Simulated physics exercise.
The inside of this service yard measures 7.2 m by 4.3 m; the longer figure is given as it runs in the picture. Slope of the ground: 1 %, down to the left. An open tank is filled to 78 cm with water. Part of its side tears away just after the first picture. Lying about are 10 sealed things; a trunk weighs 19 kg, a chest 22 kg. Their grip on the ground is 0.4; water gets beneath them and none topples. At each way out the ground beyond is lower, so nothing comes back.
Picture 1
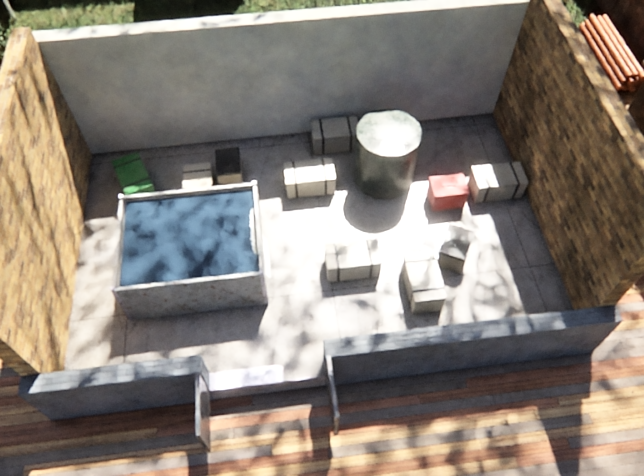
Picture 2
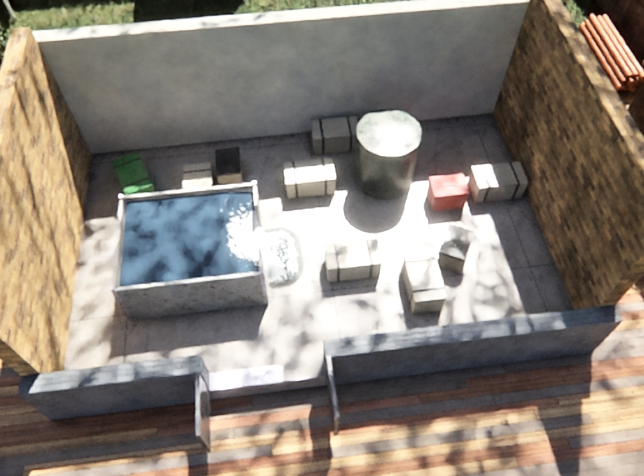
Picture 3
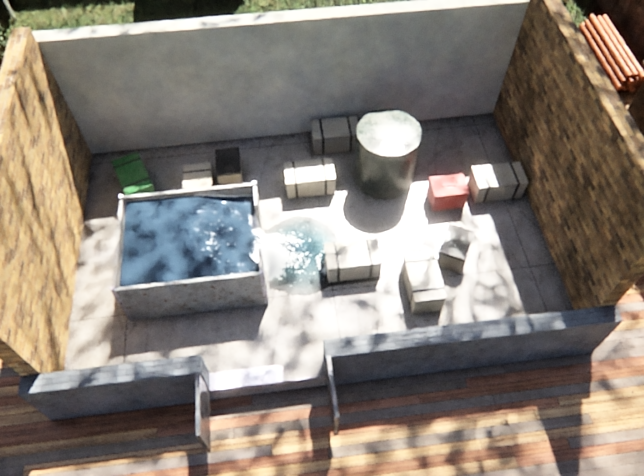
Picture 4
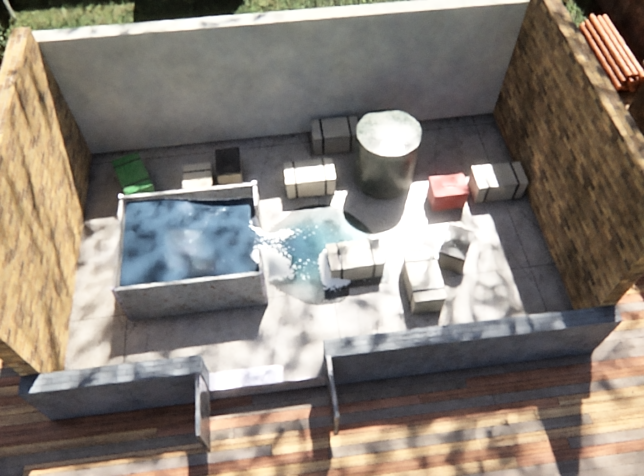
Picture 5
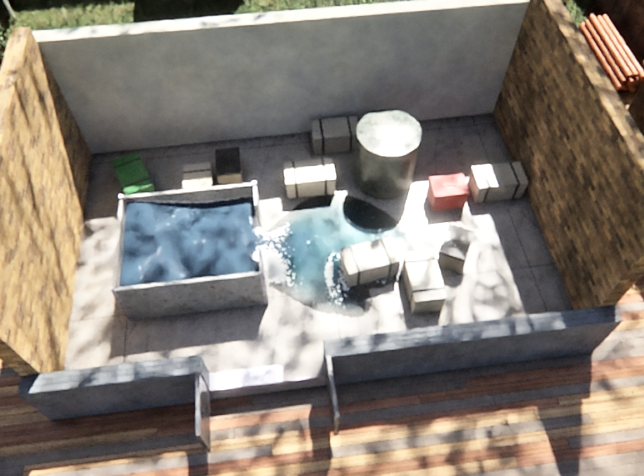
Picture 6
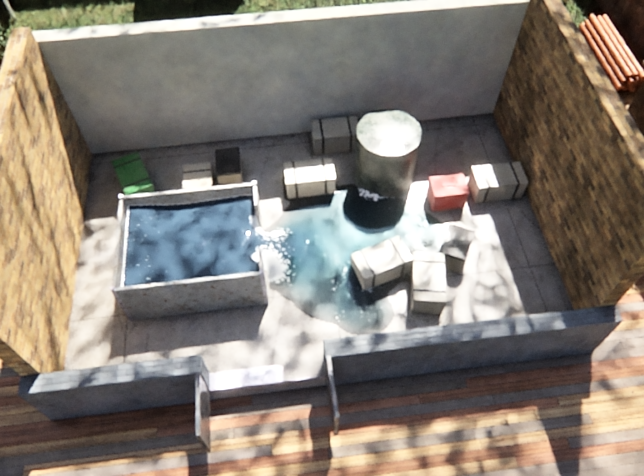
A walled service yard with a pale floor lies in patchy sunlight, seen from high above by a still camera. A square open tank of blue water stands at left, a green trunk behind it, a grey cylinder near the back wall, a red chest and pale strapped boxes to the right. Water bursts from the tank's right side, spreads foaming across the floor around the cylinder, and shoves a pale box rightward, turning it.
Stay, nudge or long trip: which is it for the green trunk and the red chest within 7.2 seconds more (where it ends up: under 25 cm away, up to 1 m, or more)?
First the green trunk: It stays about where it started; then the red chest: It winds up far off.
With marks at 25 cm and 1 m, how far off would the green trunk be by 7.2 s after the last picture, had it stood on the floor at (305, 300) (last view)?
By that time it is swept a long way.
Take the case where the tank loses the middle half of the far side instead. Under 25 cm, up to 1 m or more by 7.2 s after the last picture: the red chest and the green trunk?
Here's how it goes: The red chest scarcely moves, and the green trunk winds up well off.
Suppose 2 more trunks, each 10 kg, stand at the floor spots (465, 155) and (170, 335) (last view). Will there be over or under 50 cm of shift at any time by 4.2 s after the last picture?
Order kept: Exceeds it, falls short.
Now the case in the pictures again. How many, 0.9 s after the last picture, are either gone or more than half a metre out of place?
By then 2.
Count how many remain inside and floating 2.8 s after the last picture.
At that time the total is 4.
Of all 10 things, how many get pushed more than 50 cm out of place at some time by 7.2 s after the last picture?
7 of them.
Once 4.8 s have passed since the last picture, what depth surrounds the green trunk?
I'd put it at about 1 cm.
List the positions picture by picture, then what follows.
The green trunk at (132, 173), on the bottom; the red chest at (450, 185), on the bottom; water covers 2.8 m2; 0 of 10 have shifted, in the first picture.
The green trunk at (132, 173) rests on the ground; the red chest at (450, 185) rests on the ground; water covers 3.3 m2; 0 of 10 have shifted, in the second picture.
The green trunk at (132, 173) rests on the ground; the red chest at (450, 185) rests on the ground; 4.0 m2 under water; 0 of 10 have shifted, in the third picture.
The green trunk at (132, 173), on the bottom; the red chest at (450, 185), on the bottom; water covers 4.9 m2; 0 of 10 have shifted, in the fourth picture.
The green trunk at (132, 173), on the bottom; the red chest at (450, 185), on the bottom; water covers 6.1 m2; 1 of 10 have shifted, in the fifth picture.
The green trunk at (132, 173) rests on the ground; the red chest at (450, 185), on the bottom; 7.5 m2 under water; 2 of 10 have shifted, in the sixth picture.
Then, 0.9 s after the last picture the green trunk is near (132, 173), 0.0 m from its start, aground; the red chest is near (466, 180), 0.3 m from its start, aground; 0 of 10 are out; 1 afloat.
Then, 2.8 s after the last picture the green trunk is near (132, 173), 0.0 m from its start, aground; the red chest is near (461, 169), 0.4 m from its start, aground; 0 of 10 are out; 4 afloat.
Then, 4.8 s after the last picture the green trunk is near (132, 173), 0.0 m from its start, aground; the red chest is near (487, 138), 1.2 m from its start, afloat; 0 of 10 are out; 6 afloat.
Then, 7.2 s after the last picture the green trunk is near (130, 174), 0.0 m from its start, aground; the red chest is near (437, 117), 1.5 m from its start, afloat; 0 of 10 are out; 6 afloat.
